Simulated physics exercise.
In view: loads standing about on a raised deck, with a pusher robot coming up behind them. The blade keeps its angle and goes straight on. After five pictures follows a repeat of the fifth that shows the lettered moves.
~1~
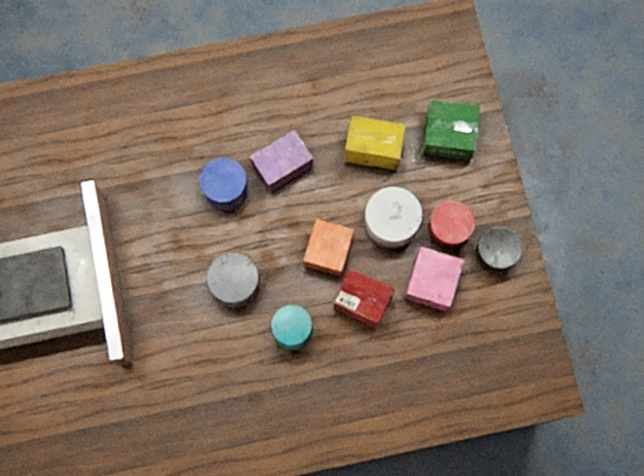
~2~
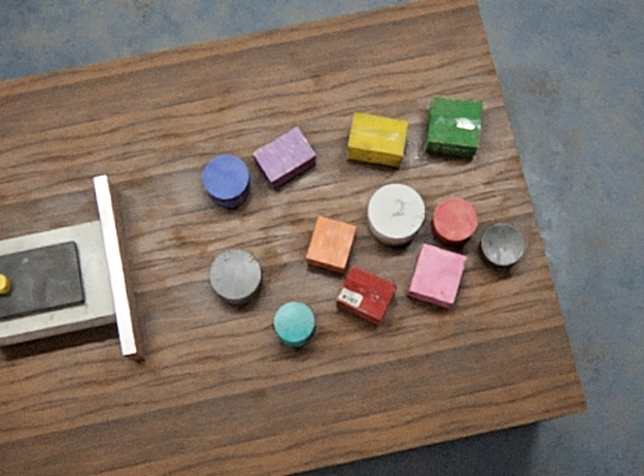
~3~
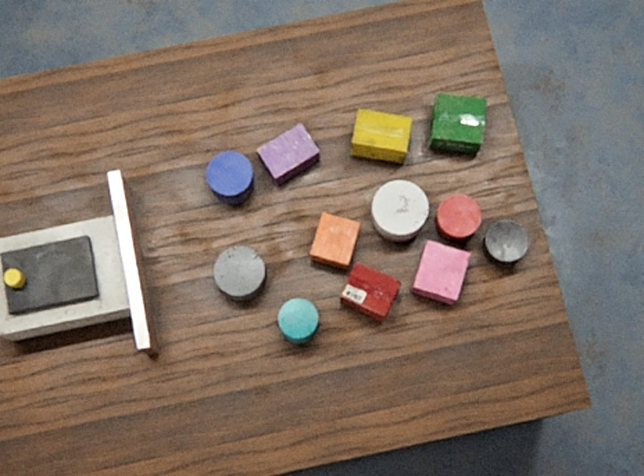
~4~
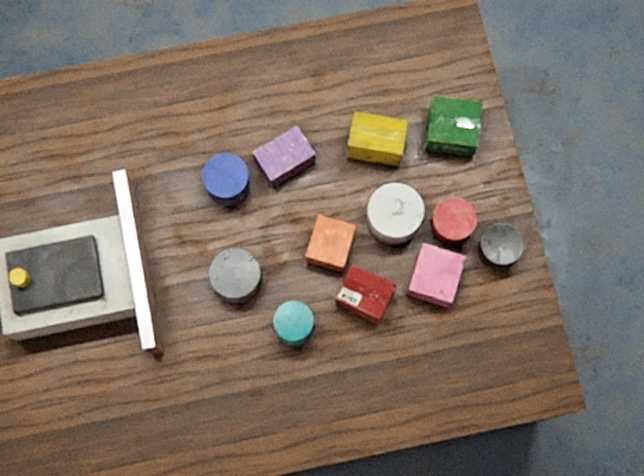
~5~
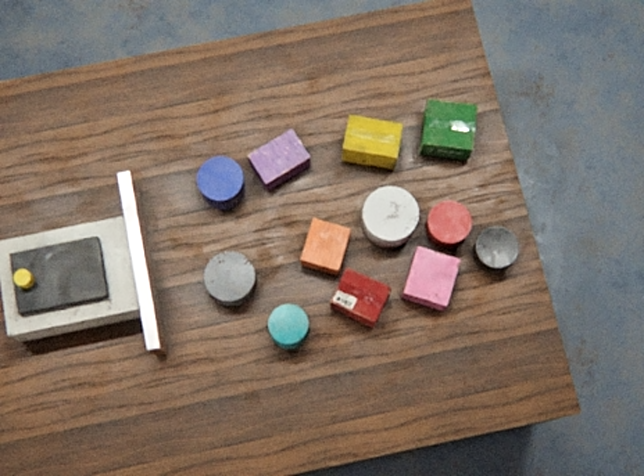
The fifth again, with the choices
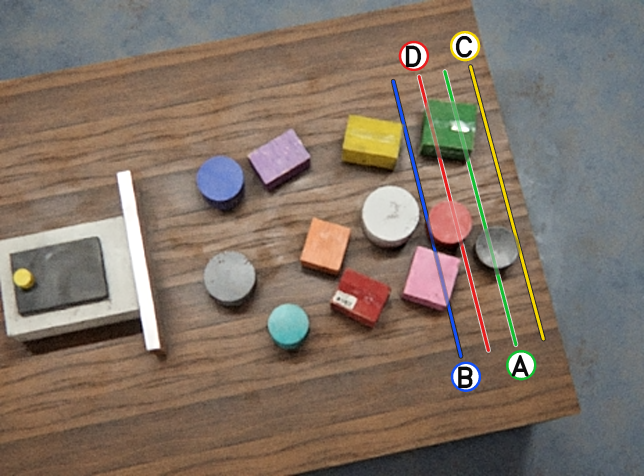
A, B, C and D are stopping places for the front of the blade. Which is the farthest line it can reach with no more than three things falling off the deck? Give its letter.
Up to line D.
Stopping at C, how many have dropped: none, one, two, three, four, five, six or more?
In all, six or more.
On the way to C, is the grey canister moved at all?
Yes.
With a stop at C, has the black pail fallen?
Yes.
On the marked copy, A at (479, 203); B at (426, 214); C at (506, 198); D at (453, 209).
Taking D. A third of the way, robot (182, 250); turquoise canister (299, 326); purple crate (312, 148).
Two thirds of the way, robot (298, 227); green box (462, 129); pink crate (454, 280).
When it is over, robot (384, 210); black pail over the edge; red pail (526, 223); one fallen.
As for the rest, A drops four; B is within the limit but short; C drops eight.
